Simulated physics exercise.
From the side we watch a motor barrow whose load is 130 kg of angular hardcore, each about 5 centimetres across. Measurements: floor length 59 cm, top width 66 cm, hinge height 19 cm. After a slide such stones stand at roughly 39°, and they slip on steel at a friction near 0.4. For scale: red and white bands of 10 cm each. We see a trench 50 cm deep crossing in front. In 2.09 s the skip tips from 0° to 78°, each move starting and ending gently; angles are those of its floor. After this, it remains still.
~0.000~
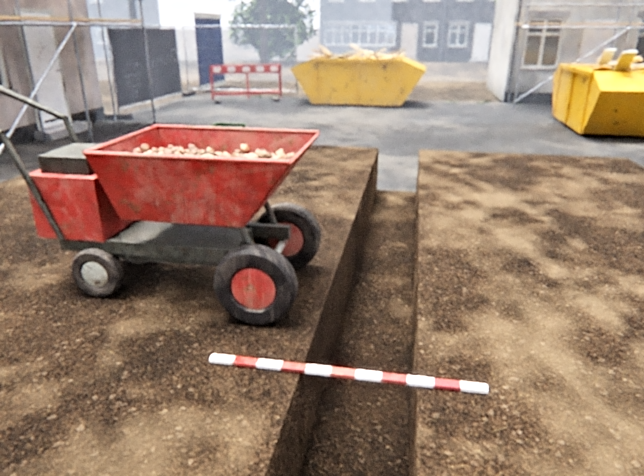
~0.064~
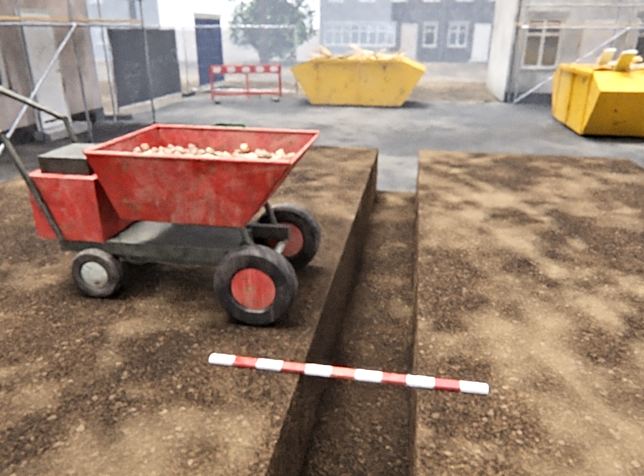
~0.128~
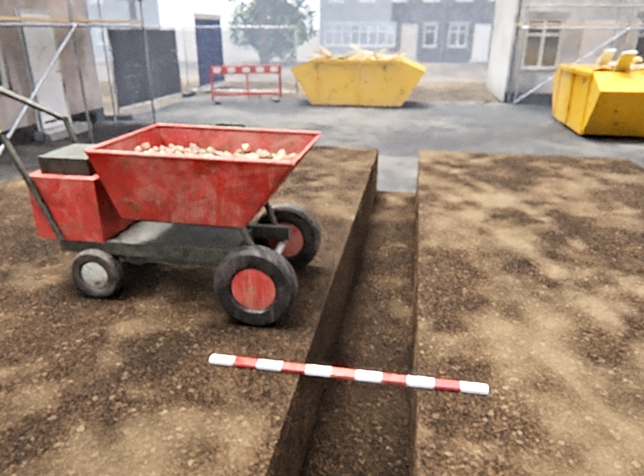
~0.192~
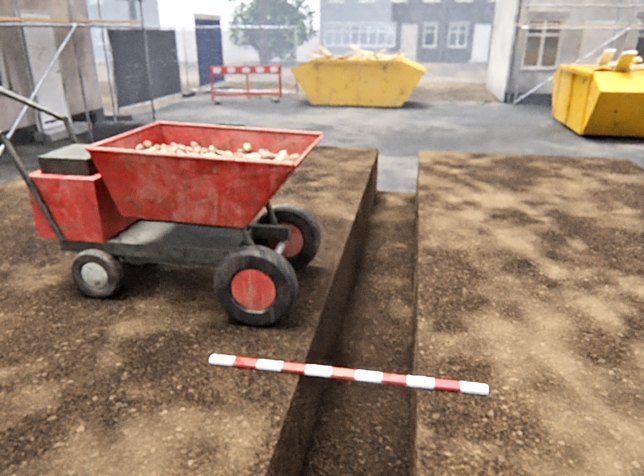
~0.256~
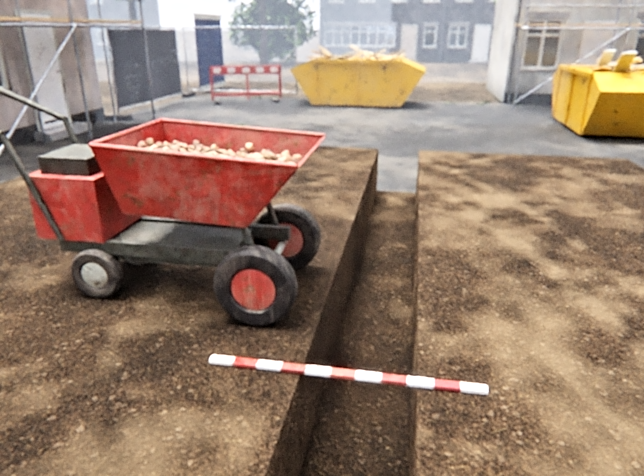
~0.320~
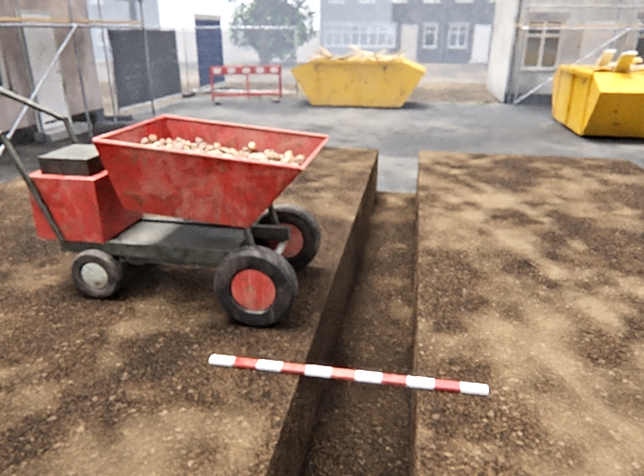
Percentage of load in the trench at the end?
63 per cent.
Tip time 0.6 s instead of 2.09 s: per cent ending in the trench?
It'd be some 30 per cent.
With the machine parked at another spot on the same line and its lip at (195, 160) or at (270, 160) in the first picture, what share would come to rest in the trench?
It comes to about 100 and 80 in a hundred.
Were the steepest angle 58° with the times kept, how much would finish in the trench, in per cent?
It comes out at about 10 percent.
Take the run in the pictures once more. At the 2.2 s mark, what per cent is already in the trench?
20 per cent, give or take.
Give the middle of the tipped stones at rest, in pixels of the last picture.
Centre estimate: Around (402, 368).
After 1.6 s the floor is at 66°; 100 % in the skip; the foremost stones are at (400, 271).
After 2.2 s the floor is at 78°; 56 % in the skip, 19 % in the trench, 26 % past the trench; the foremost stones are at (524, 318).
After 2.5 s the floor is at 78°; 27 % in the skip, 34 % in the trench, 39 % past the trench; the foremost stones are at (569, 312).
After 4.5 s the floor is at 78°; 0 % in the skip, 63 % in the trench, 37 % past the trench; the foremost stones are at (571, 312).
